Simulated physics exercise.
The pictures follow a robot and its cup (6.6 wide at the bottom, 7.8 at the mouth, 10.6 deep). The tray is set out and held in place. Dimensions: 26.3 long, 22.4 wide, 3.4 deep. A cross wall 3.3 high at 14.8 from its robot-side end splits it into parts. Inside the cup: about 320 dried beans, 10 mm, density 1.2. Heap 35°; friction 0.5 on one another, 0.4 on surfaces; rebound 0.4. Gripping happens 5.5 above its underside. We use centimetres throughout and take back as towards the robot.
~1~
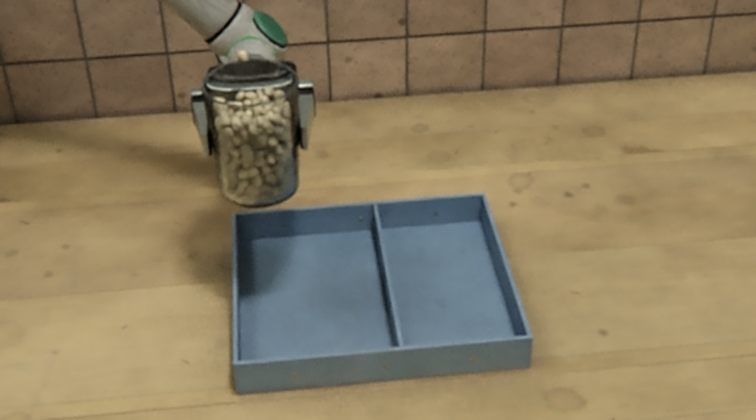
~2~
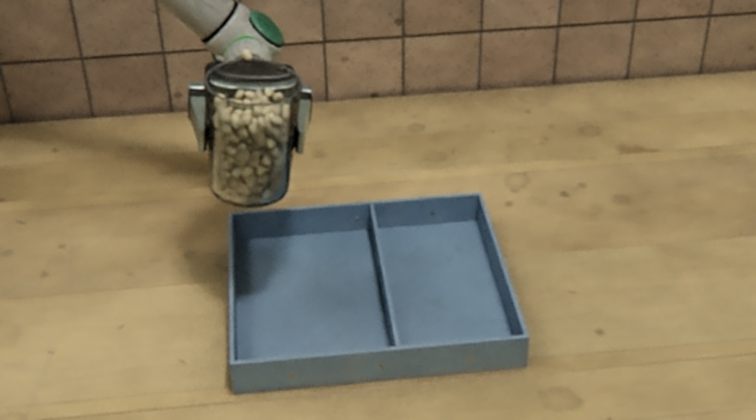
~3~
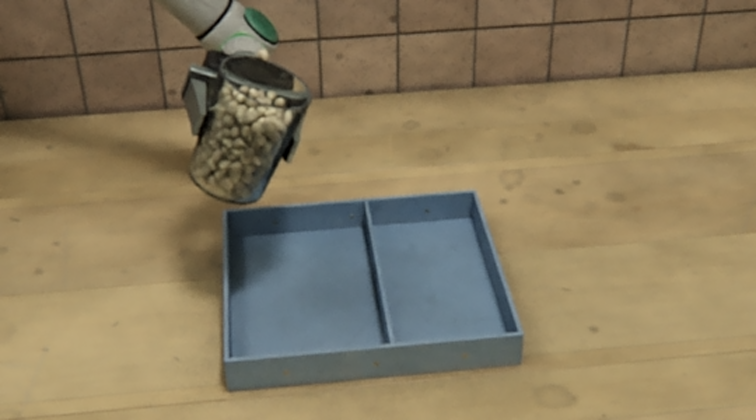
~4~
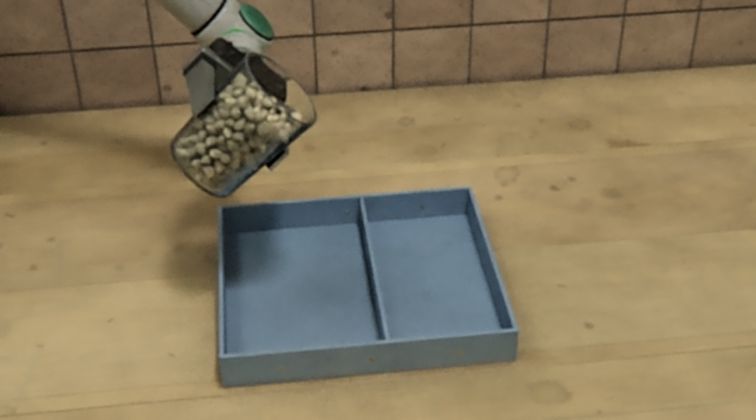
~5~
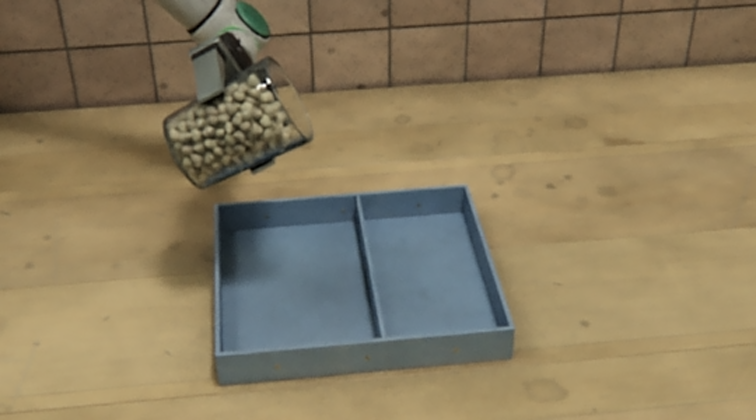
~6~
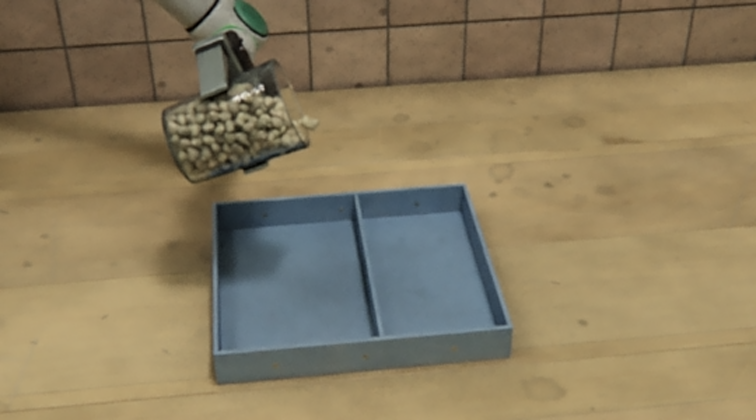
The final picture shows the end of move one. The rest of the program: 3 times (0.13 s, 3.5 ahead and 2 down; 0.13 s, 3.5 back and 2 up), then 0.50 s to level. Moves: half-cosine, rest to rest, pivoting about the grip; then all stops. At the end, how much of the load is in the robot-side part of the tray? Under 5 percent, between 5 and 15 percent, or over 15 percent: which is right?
The right one is between 5 and 15 percent.
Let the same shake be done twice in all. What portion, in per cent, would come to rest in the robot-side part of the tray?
Result: Approximately 5 per cent.
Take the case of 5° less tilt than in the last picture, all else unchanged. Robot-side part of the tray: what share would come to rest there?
It would then be near 5 per cent.
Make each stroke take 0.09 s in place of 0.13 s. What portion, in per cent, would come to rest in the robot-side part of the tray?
I'd expect close to 5 in a hundred.
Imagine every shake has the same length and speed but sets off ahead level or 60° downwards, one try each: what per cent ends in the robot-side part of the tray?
First try about 20 %, second try about 0 %.
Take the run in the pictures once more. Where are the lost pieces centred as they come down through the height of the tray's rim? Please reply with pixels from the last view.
They come through centred close to (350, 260).
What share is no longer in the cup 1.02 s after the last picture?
Close to 15 per cent of the load is out at that point.
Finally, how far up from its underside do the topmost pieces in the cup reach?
Some 10.0 cm.
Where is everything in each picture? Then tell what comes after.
In the first picture, cup middle at (255, 137), level; upper third of the load around (253, 120), from x 215 to 290, top at y 55; 322 in the cup.
In the second picture, cup middle at (251, 137), tilted 7° forward; upper third of the load around (249, 119), from x 215 to 290, top at y 55.
In the third picture, cup middle at (245, 134), tilted 24° forward; upper third of the load around (245, 117), from x 200 to 290, top at y 55.
In the fourth picture, cup middle at (240, 130), tilted 46° forward; upper third of the load around (239, 114), from x 180 to 295, top at y 80.
In the fifth picture, cup middle at (235, 127), tilted 63° forward; upper third of the load around (234, 111), from x 175 to 285, top at y 80.
In the sixth picture, cup middle at (234, 126), tilted 70° forward; upper third of the load around (227, 114), from x 170 to 315, top at y 90; 322 in the cup.
Then, 0.51 s after the last picture, tilted 70° forward, highest piece 22 above the table; 292 in the cup, 11 in the far-side part, 7 in the robot-side part, 12 in flight or on a rim.
Then, 1.02 s after the last picture, tilted 36° forward, highest piece 23 above the table; 281 in the cup, 25 in the robot-side part, 16 in the far-side part.
Then, 1.48 s after the last picture, level, highest piece 25 above the table; 281 in the cup, 25 in the robot-side part, 16 in the far-side part.
Then, 2.53 s after the last picture, level, highest piece 25 above the table; 281 in the cup, 25 in the robot-side part, 16 in the far-side part.
Final count, 281 in the cup, 25 in the robot-side part, 16 in the far-side part. That is 8 % in the robot-side part of the tray.
